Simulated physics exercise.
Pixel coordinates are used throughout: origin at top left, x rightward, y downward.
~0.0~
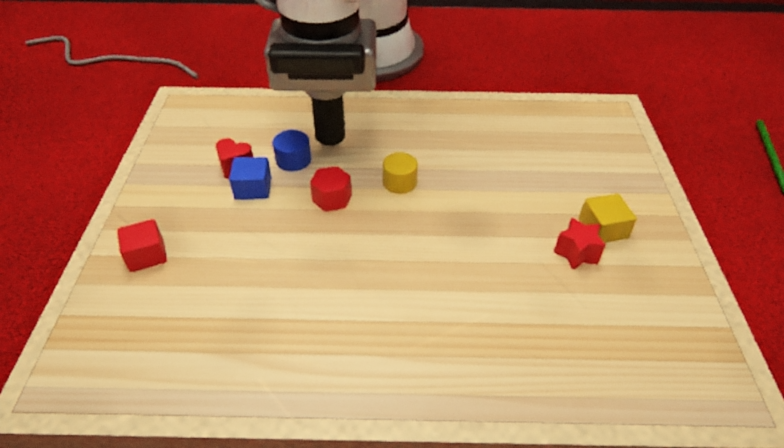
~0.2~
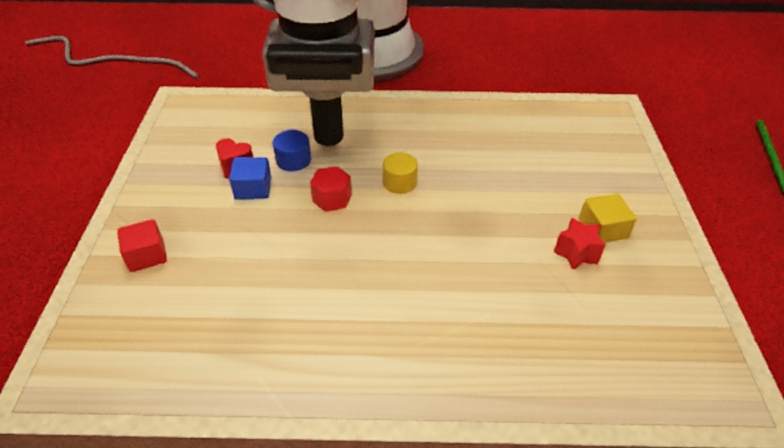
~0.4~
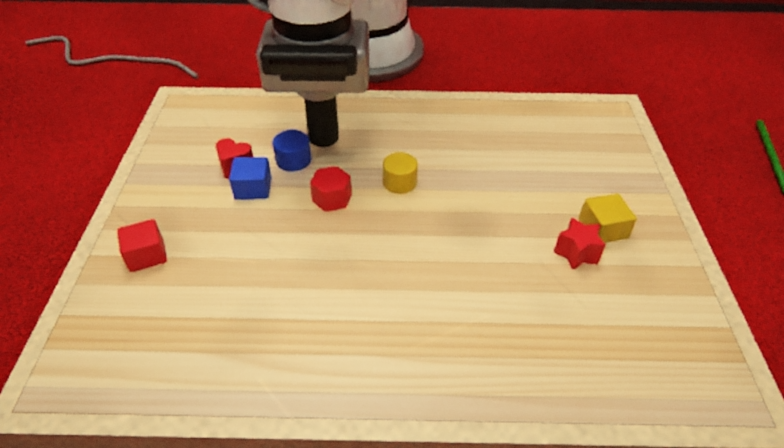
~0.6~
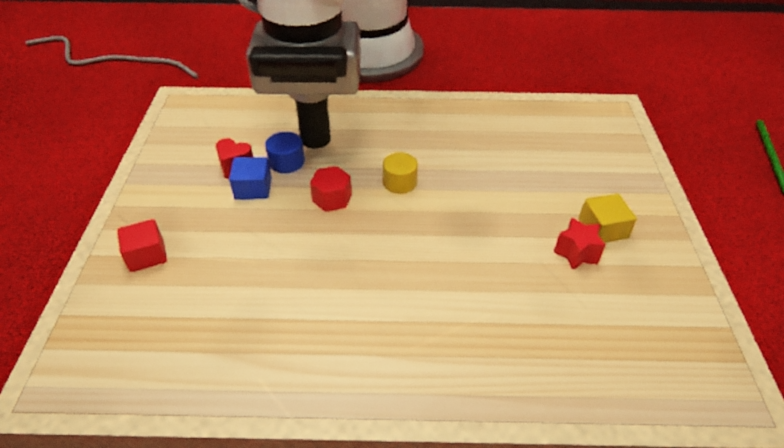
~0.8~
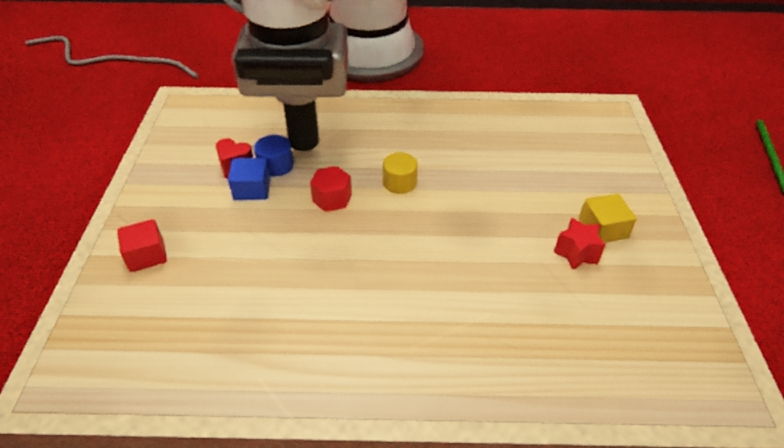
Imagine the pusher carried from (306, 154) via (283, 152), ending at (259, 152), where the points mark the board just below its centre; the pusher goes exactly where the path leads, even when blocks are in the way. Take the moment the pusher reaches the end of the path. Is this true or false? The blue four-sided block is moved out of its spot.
My answer: True.
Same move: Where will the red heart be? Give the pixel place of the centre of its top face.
Its top face will be centred at roughly (208, 155).
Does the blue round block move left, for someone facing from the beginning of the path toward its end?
Going by the path, yes.
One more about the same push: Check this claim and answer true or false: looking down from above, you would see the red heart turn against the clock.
That claim is false.
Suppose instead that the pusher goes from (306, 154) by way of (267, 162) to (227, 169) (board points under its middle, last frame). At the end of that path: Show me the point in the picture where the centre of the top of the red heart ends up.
Somewhere near (185, 156).
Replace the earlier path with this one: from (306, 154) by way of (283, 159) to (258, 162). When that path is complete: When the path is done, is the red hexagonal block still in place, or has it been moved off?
It is still where it was.
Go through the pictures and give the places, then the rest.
Pusher tip at (331, 137); block tops, red heart at (231, 148); blue four-sided block at (249, 168); blue round block at (291, 140); red hexagonal block at (330, 178), in the first picture.
Pusher at (329, 138); blocks unchanged, in the second picture.
Pusher at (324, 139); blocks unchanged, in the third picture.
Pusher at (316, 140); blue round block at (284, 142), in the fourth picture.
Pusher at (304, 142); red heart at (231, 148); blue four-sided block at (247, 169); blue round block at (272, 145); red hexagonal block at (330, 178), in the fifth picture.
The first path, step by step. Halfway along, pusher at (280, 141); red heart at (218, 152), turned 40° clockwise; blue four-sided block at (244, 173); blue round block at (254, 150).
At the end, pusher at (257, 140); red heart at (208, 155), turned 60° clockwise; blue four-sided block at (242, 177); blue round block at (240, 153); red hexagonal block in place.
